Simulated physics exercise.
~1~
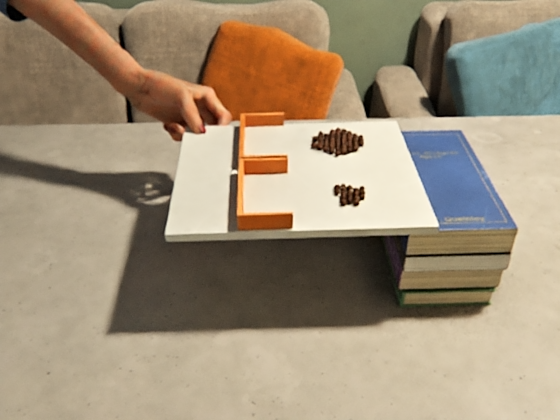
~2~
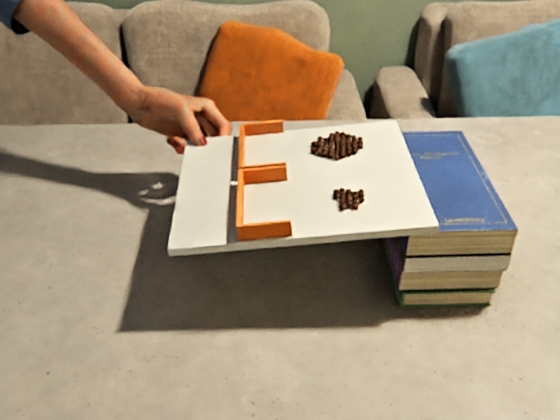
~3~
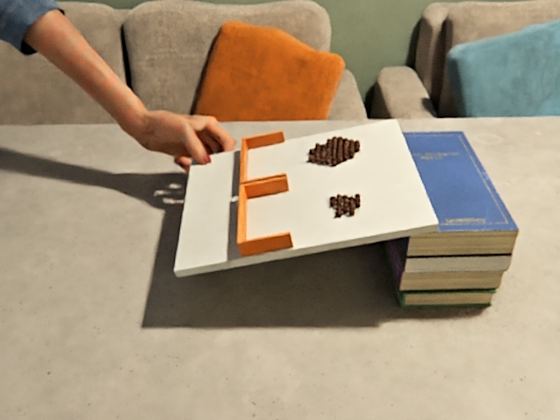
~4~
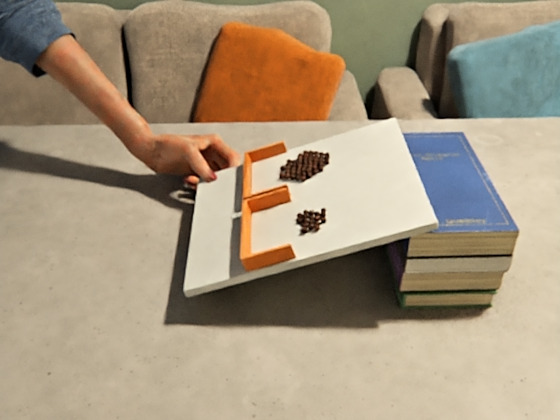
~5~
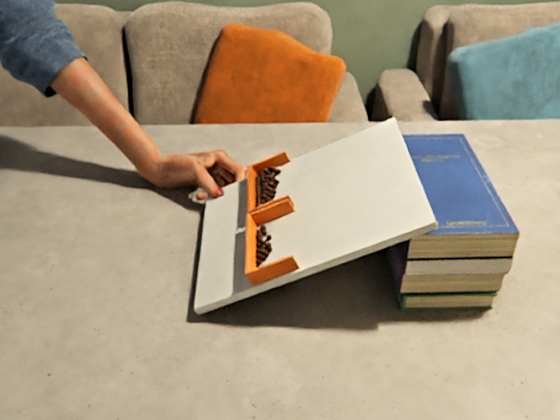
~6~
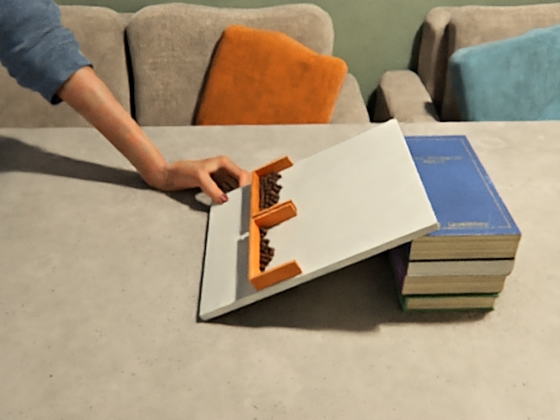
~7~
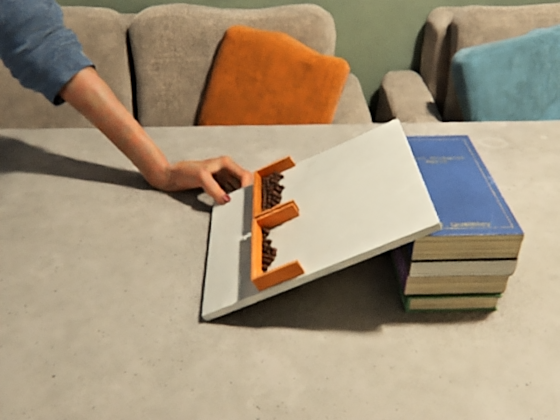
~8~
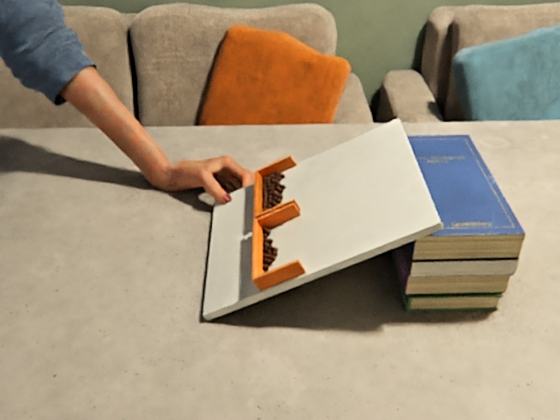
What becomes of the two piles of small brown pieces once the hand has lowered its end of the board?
Both piles slide down the sloping board and come to a stop against the orange barrier, where they stay gathered.
